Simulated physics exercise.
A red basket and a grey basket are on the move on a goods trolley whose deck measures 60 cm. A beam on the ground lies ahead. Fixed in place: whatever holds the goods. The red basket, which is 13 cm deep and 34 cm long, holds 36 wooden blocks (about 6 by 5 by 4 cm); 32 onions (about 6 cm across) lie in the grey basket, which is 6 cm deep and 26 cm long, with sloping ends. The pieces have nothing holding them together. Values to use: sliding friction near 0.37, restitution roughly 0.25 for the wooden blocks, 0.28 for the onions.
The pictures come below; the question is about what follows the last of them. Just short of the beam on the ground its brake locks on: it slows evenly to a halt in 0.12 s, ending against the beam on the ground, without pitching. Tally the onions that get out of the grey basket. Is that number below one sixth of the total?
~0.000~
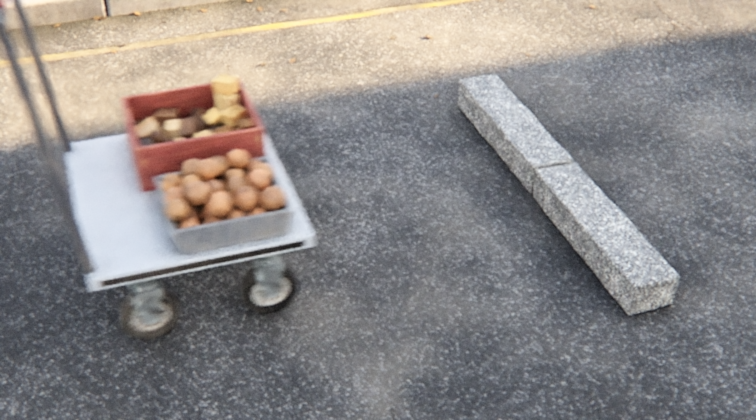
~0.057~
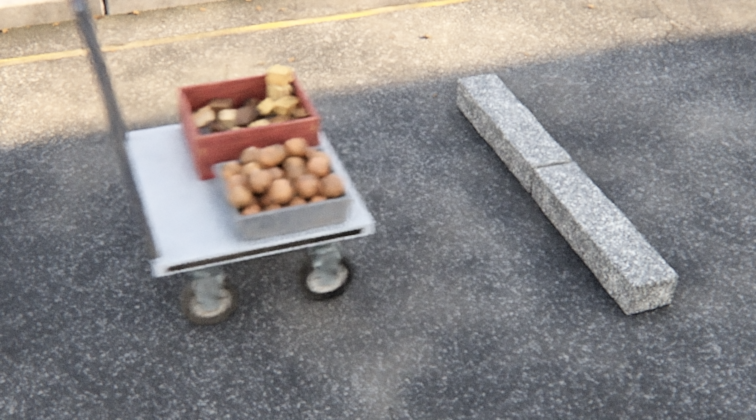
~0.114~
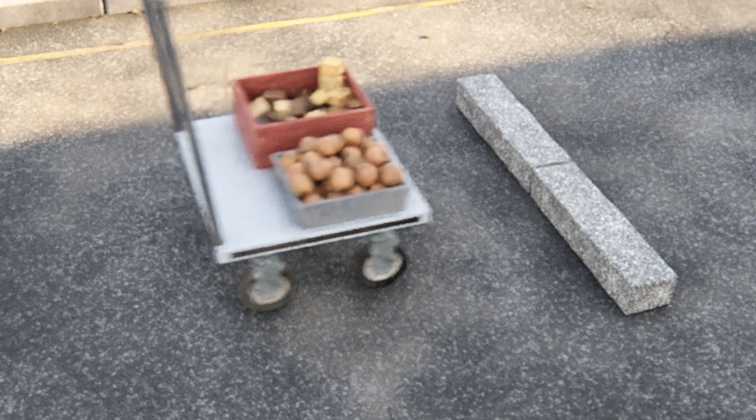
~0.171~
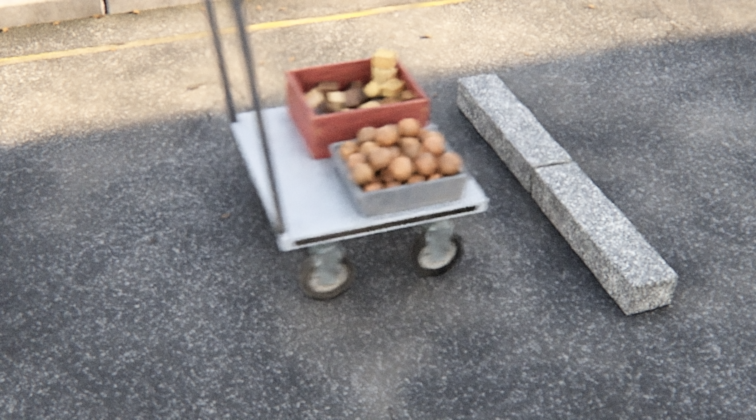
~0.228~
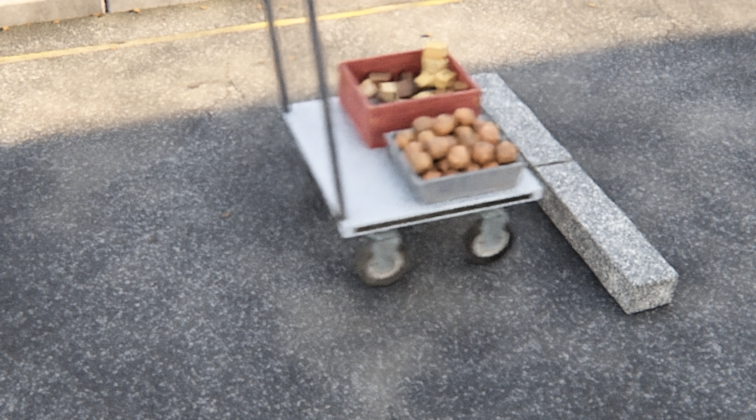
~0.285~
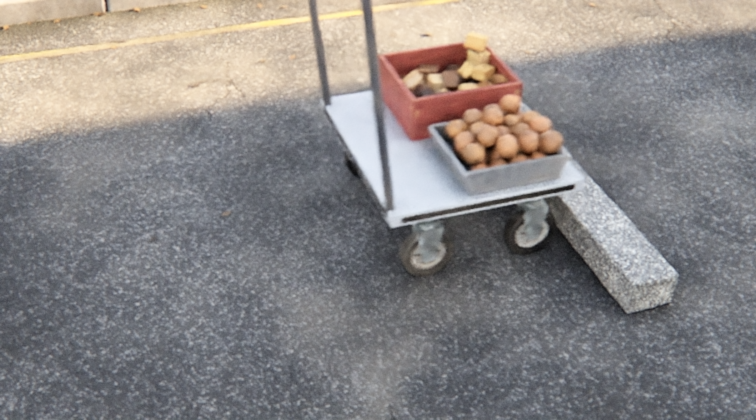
It spills in excess of one sixth of them.
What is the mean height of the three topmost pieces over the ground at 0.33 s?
Roughly 44 centimetres.
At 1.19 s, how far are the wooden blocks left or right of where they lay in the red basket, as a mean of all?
On average they sit some 6 cm further right.
After 0.33 s, red basket 36 in, 0 out and grey basket 31 in, 1 out.
After 0.45 s, red basket 35 in, 1 out and grey basket 21 in, 11 out.
After 0.68 s, red basket 35 in, 1 out and grey basket 17 in, 15 out.
Outcome (at 1.19 s), red basket 35 in, 1 out and grey basket 17 in, 15 out. Asked share, 15 of 32, 47 per cent.
